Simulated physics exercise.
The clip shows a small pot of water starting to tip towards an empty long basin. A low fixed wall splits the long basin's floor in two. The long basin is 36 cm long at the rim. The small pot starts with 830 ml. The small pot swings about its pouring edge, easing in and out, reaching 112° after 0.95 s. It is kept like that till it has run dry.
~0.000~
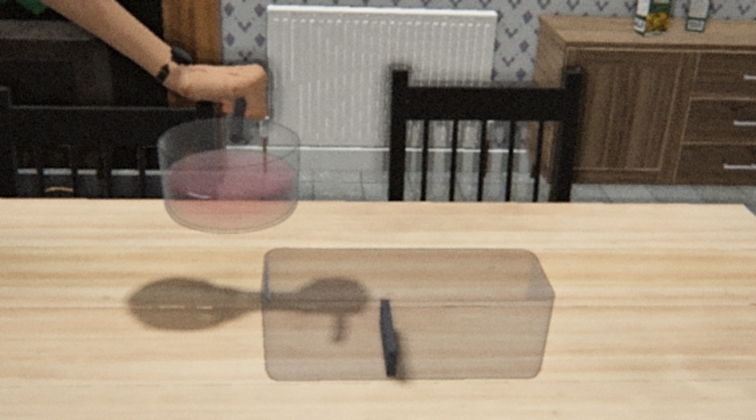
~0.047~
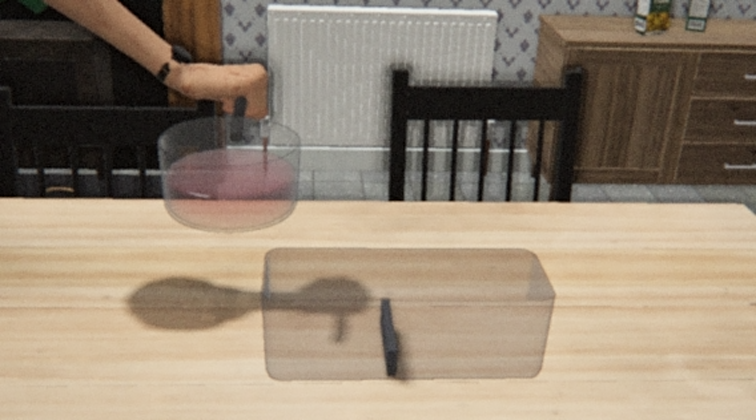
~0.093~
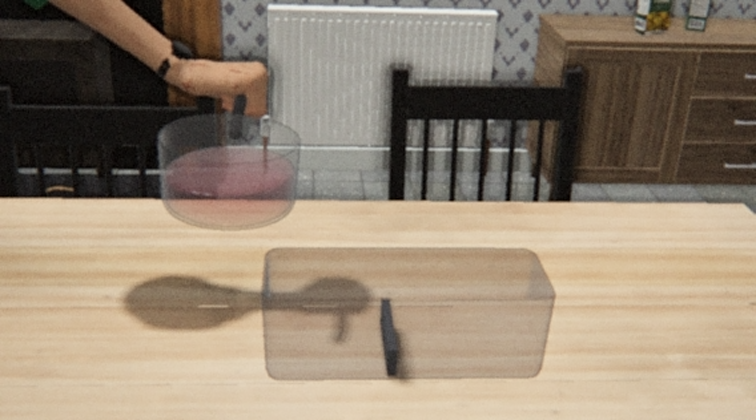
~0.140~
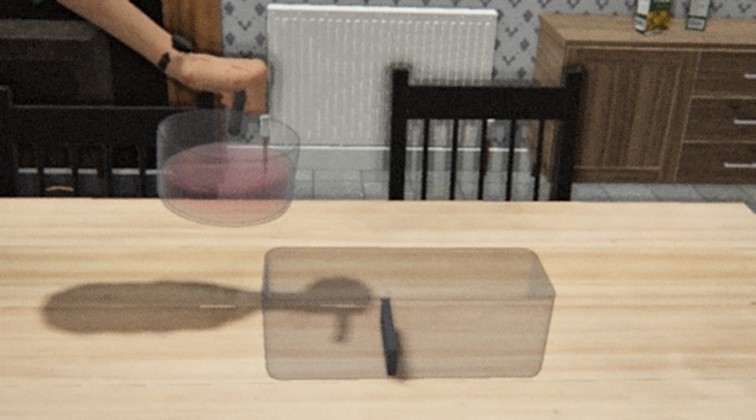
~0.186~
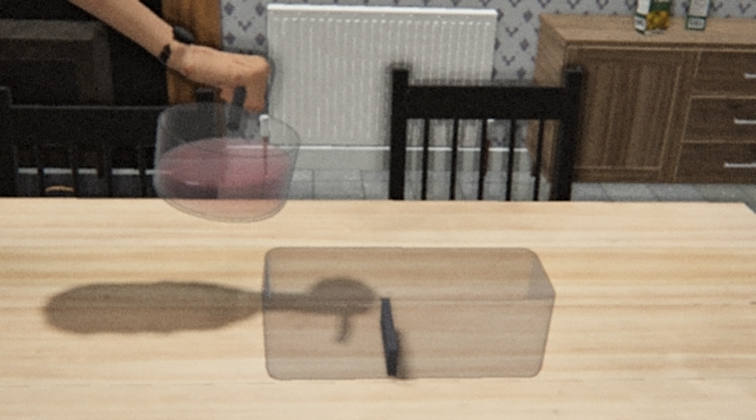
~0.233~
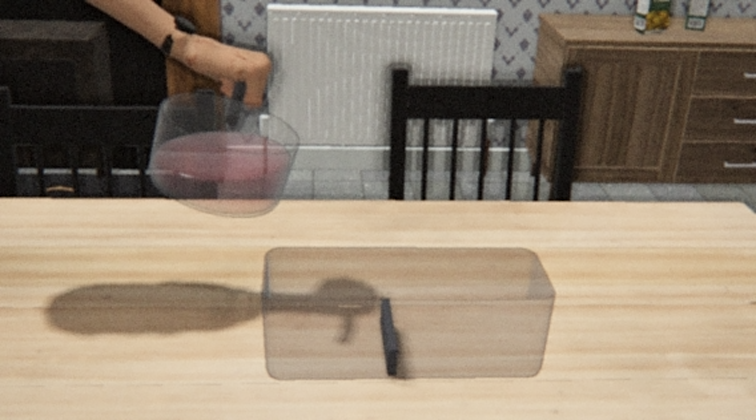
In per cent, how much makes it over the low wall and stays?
About 72 per cent.
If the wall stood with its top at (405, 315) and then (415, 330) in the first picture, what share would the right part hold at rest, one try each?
In turn about 40 and 35 per cent.
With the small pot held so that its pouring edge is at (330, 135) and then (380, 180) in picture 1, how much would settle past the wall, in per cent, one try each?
First 85, then 85 per cent.
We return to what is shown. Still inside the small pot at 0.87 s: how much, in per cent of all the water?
Near 10 in a hundred.
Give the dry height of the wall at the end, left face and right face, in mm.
Some 30 mm on the left and 16 mm on the right.
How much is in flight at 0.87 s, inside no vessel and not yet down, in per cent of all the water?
Some 28 per cent.
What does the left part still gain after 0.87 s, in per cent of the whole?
About 16 per cent.
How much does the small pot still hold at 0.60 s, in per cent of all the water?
Some 68 per cent.
Then, 0.60 s in, the tilt is 78° and 68 per cent is still to pour, 0 is left of the wall and 0 right of it.
Then, 0.87 s in, the tilt is 110° and 10 per cent is still to pour, 8 is left of the wall and 53 right of it.
Then, 1.15 s in, the tilt is 112° and 0 per cent is still to pour, 22 is left of the wall and 72 right of it.
Then, 1.45 s in, the tilt is 112° and 0 per cent is still to pour, 24 is left of the wall and 73 right of it.
Finally, 24 per cent lies left of the wall, 72 right of it and 3 outside.
